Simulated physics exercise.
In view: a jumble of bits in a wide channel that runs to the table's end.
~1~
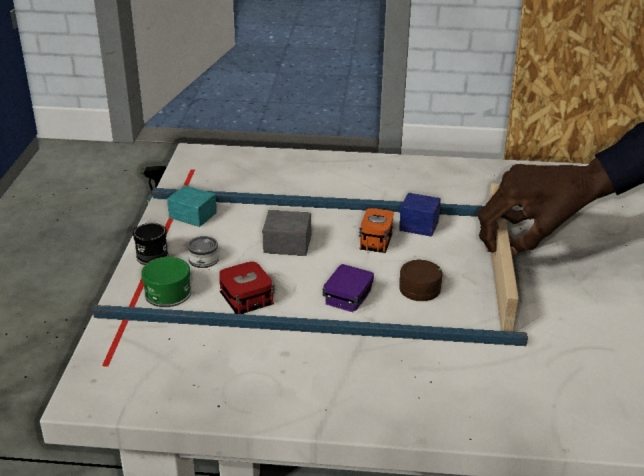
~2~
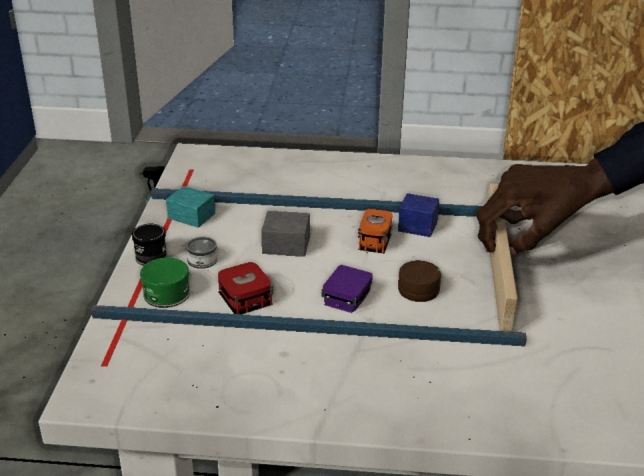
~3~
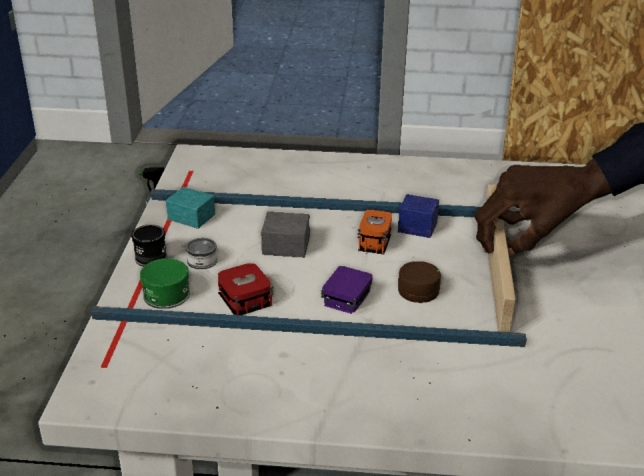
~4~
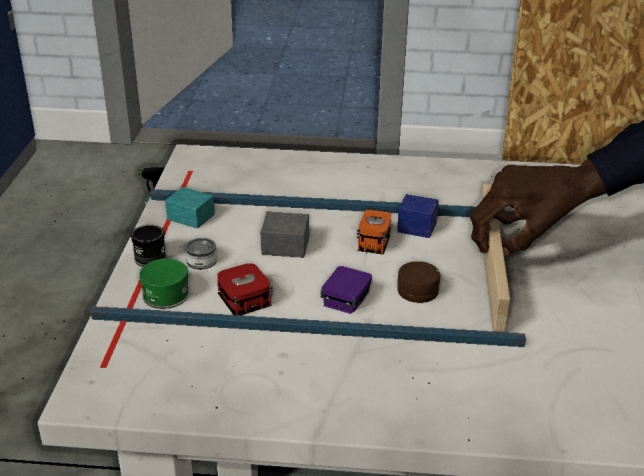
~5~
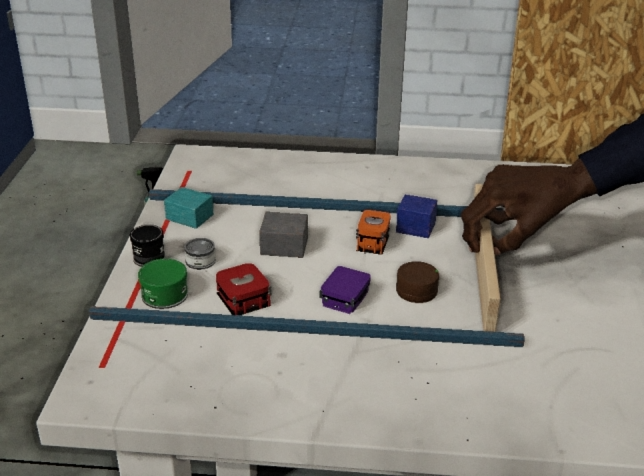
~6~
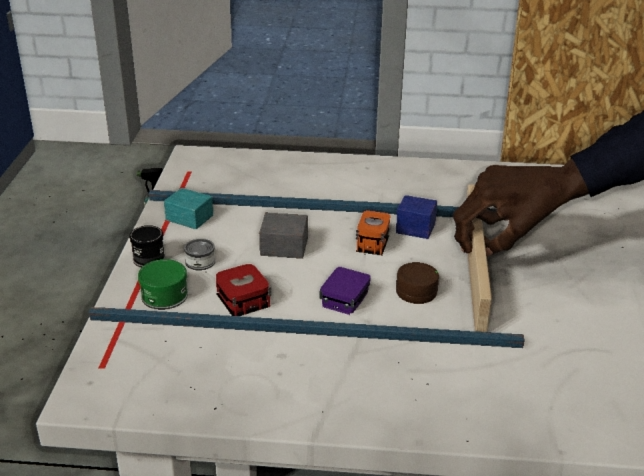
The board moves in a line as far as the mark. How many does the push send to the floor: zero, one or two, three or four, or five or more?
In the end the number that fall off is five or more.
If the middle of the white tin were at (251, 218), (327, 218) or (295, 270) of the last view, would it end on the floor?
The white tin goes over; goes over; drops off.
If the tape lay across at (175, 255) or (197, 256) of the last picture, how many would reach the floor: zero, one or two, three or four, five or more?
For each place: Three or four; one or two.
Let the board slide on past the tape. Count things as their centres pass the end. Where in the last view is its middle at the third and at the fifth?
Near (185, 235) and (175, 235).
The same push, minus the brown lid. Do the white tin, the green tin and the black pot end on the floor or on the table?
The white tin comes down, the green tin falls, the black pot tumbles off.
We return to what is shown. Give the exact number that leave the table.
Fallen: 6.
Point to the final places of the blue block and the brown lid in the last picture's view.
First (154, 200), then (123, 265).
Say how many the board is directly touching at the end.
That makes 4.
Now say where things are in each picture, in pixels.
In the first frame, black pot (151, 244); turquoise block (192, 206); green tin (167, 282); board (501, 253); tape (156, 252).
In the second frame, turquoise block (191, 207); purple case (348, 290).
In the third frame, green tin (165, 283); board (498, 254).
In the fourth frame, black pot (149, 246); orange case (375, 232).
In the fifth frame, turquoise block (189, 208); white tin (200, 254).
In the sixth frame, black pot (148, 247); turquoise block (189, 208); green tin (163, 284); board (477, 254); tape (153, 254).
Soon after, none off yet; black pot at rest near (148, 247); turquoise block at rest near (189, 208); green tin at rest near (163, 284).
Then, none off yet; black pot at rest near (148, 247); turquoise block at rest near (189, 208); green tin moved about its own width near (131, 284).
At rest, the number that fall off is five or more; fallen, grey block, red case, white tin, green tin, turquoise block and black pot.
